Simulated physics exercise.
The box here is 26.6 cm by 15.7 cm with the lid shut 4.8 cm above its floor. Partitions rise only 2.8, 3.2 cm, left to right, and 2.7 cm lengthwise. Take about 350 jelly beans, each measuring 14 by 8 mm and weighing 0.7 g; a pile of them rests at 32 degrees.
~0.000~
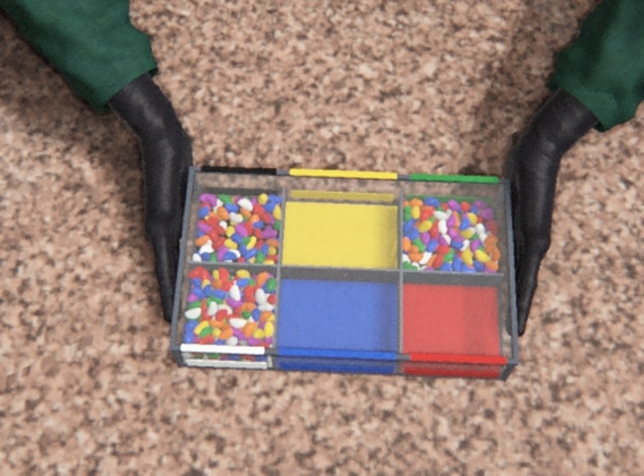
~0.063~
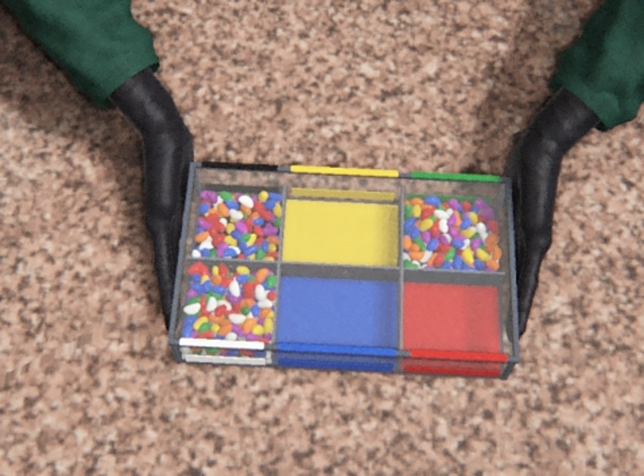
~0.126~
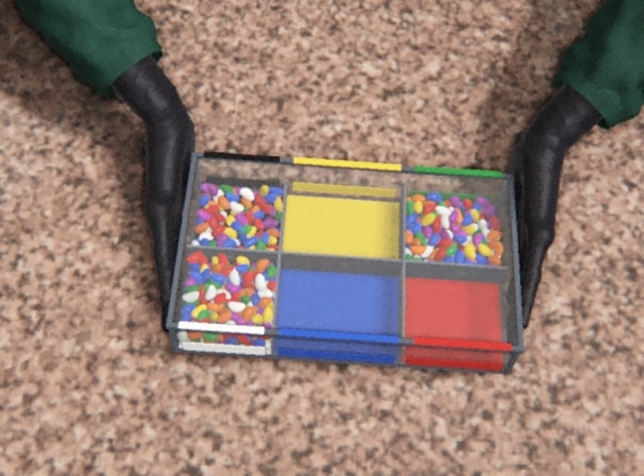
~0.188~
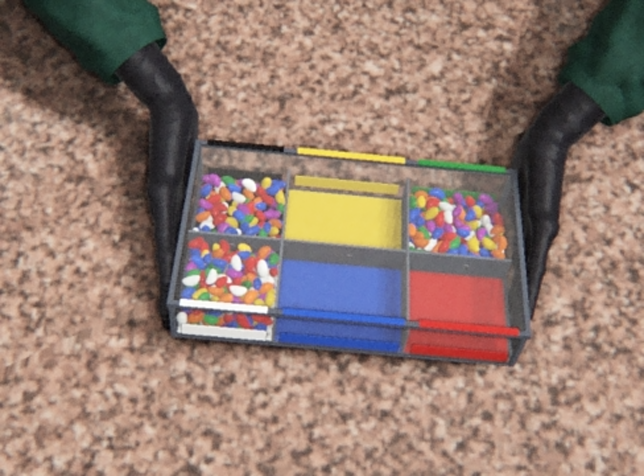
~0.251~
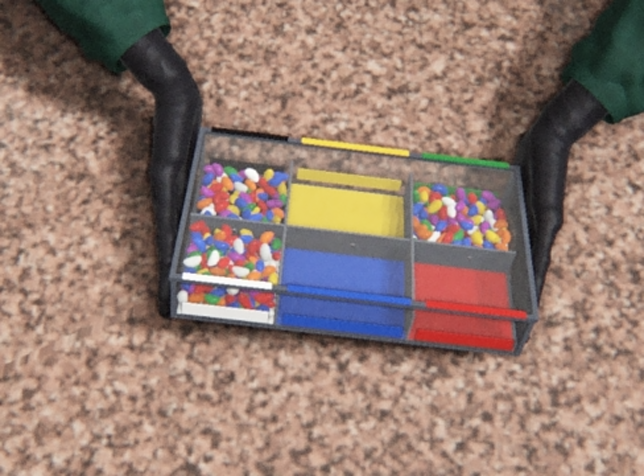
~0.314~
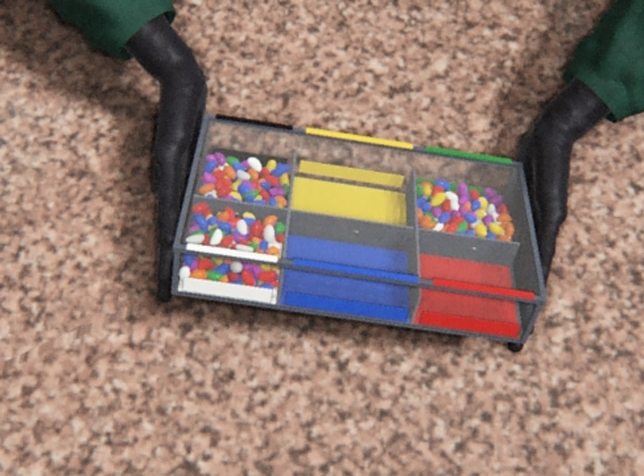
A clear lidded box, divided into six compartments, is held between two black hands in dark green sleeves, seen from above against a speckled pinkish-brown surface. Multicoloured jelly beans fill parts of both left compartments and the back right one, while the others show yellow, blue and red floors. The hands steadily tilt and slightly turn the box, its front face coming into view, as the camera stays still.
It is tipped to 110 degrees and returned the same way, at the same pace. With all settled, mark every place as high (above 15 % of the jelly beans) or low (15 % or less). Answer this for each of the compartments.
Red: Low; blue: Low; green: High; yellow: High; white: Low; black: High.
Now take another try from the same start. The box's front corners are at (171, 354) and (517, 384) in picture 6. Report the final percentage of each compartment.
Result - red: 35 %; blue: 15 %; green: 5 %; yellow: 0 %; white: 45 %; black: 0 %.
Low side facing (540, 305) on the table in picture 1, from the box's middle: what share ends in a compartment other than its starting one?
Estimate: Near 65 per cent.
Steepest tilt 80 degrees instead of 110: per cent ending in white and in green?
White 15 %, green 40 %.
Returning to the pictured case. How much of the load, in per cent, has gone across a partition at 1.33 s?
At that instant it's around 25 per cent.
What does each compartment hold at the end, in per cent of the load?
Red: 0 %, blue: 0 %, green: 40 %, yellow: 20 %, white: 5 %, black: 35 %.
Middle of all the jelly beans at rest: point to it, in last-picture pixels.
Somewhere near (341, 217) in the last picture.
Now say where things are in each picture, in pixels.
The first picture shows box tilt 0 degrees, front corners at (175, 346) and (513, 360); green 40 %, white 40 %, black 25 %.
The second picture shows box tilt 2 degrees, front corners at (173, 340) and (514, 357).
The third picture shows box tilt 6 degrees, front corners at (172, 324) and (518, 347), lowest corner right back.
The fourth picture shows box tilt 12 degrees, front corners at (173, 301) and (525, 333), lowest corner right back.
The fifth picture shows box tilt 18 degrees, front corners at (175, 275) and (532, 317), lowest corner right back.
The sixth picture shows box tilt 24 degrees, front corners at (179, 246) and (540, 298), lowest corner right back; green 40 %, white 40 %, black 25 %. Its pace works out near 95 degrees a second.
Then, at 1.33 s, tilt 109 degrees; green 40 %, yellow 15 %, white 15 %, black 35 %.
After 2.01 s, tilt 47 degrees; green 40 %, yellow 20 %, white 5 %, black 35 %.
Then, at 2.72 s, tilt 0 degrees; green 40 %, yellow 20 %, white 5 %, black 35 %.
At rest (3.1 s), red 0 %, blue 0 %, green 40 %, yellow 20 %, white 5 %, black 35 %.
